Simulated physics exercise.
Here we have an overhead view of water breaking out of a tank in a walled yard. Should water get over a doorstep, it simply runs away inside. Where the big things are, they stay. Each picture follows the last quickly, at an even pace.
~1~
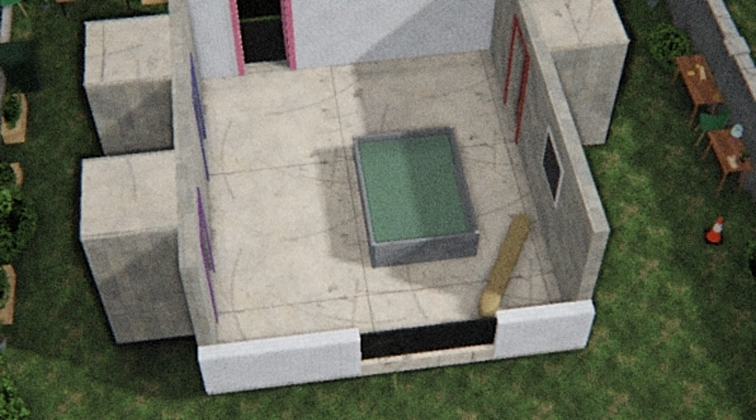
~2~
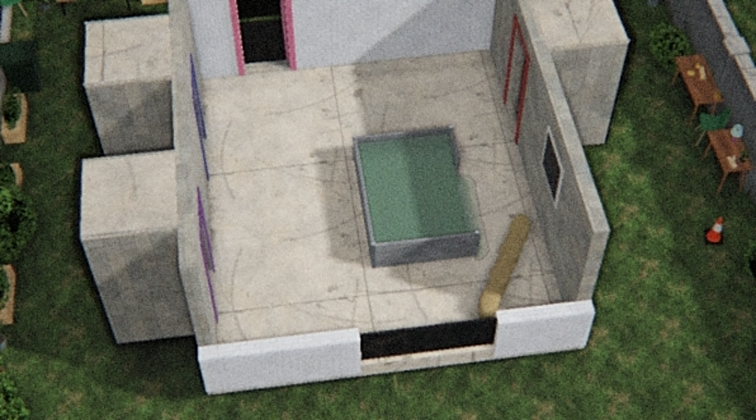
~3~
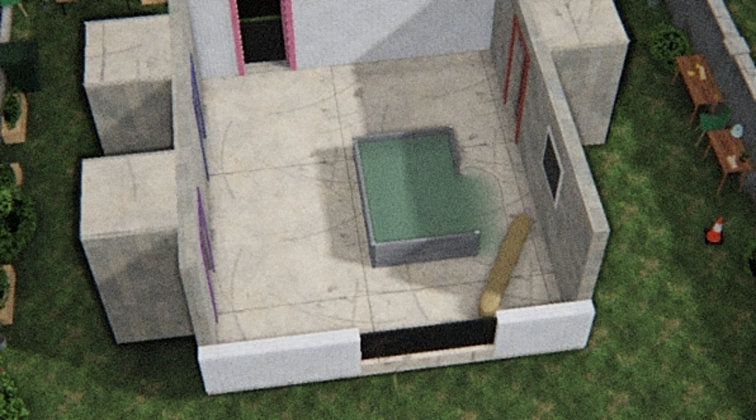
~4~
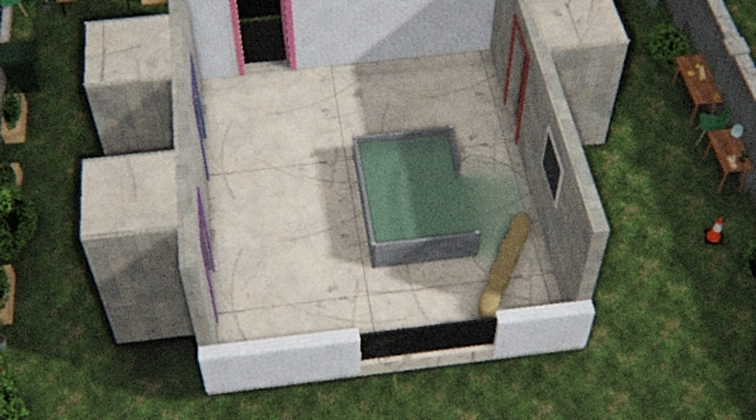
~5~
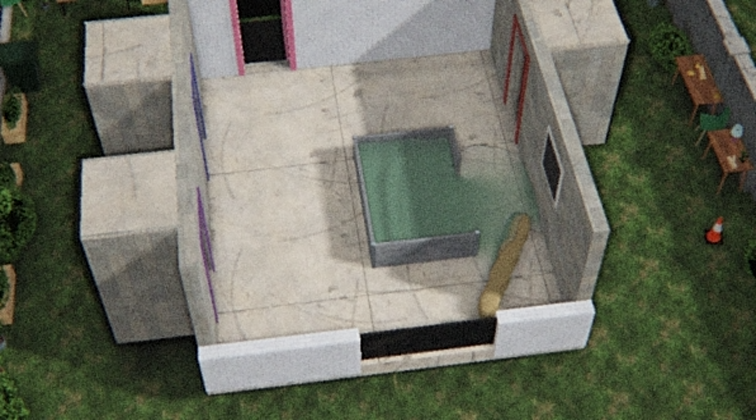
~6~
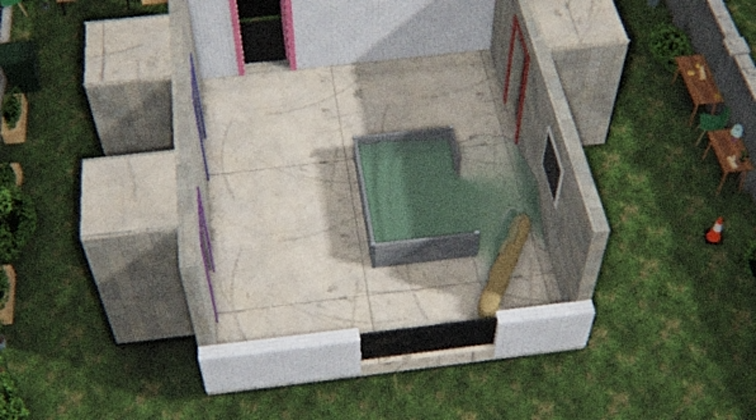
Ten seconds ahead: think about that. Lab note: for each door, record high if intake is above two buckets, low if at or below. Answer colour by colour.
Red door: Low; blue door: High; pink door: Low; purple door: Low.
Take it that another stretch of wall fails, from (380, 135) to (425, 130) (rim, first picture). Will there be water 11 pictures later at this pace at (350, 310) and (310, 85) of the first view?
In the order asked: The first spot is untouched and the second is swamped.
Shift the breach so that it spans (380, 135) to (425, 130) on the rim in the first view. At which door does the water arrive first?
The answer is the door marked pink.
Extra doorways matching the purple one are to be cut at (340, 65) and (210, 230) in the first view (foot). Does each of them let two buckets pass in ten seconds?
The first stays short of it, the second stays short of it.
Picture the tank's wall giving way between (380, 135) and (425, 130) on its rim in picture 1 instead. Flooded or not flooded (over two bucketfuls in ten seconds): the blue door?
Well, the blue door crosses the line here.
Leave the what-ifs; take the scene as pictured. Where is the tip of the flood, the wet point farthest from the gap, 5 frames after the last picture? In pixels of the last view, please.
About (496, 98).
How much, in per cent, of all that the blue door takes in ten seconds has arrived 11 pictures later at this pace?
My estimate: Close to 0 per cent.
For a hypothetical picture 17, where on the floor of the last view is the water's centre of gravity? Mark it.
About (455, 205).
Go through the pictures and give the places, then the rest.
In the first frame, the open tank at (414, 187) is whole and still.
In the second frame, water pours out at (464, 211) and has run to a hidden place.
In the third frame, the front is at (499, 258), out from the gap at (464, 211).
In the fourth frame, water pours out at (464, 211) and has run to (494, 163).
In the fifth frame, the front is at (520, 161), out from the gap at (464, 212).
In the sixth frame, water pours out at (464, 211) and has run to (515, 143).
A moment on, water covers 15 % of the floor; the red door wet at the sill, nothing in, the blue door not reached, the pink door not reached, the purple door not reached.
Next, water covers 35 % of the floor; the red door wet at the sill, nothing in, the blue door not reached, the pink door not reached, the purple door not reached.
Then, water covers 50 % of the floor; the red door wet at the sill, nothing in, the blue door not reached, the pink door wet at the sill, nothing in, the purple door not reached.
Later, water covers 85 % of the floor; the red door wet at the sill, nothing in, the blue door under two buckets in, the pink door wet at the sill, nothing in, the purple door wet at the sill, nothing in.
In the end, water covers 95 % of the floor; the red door wet at the sill, nothing in, the blue door over two buckets in, the pink door wet at the sill, nothing in, the purple door wet at the sill, nothing in.
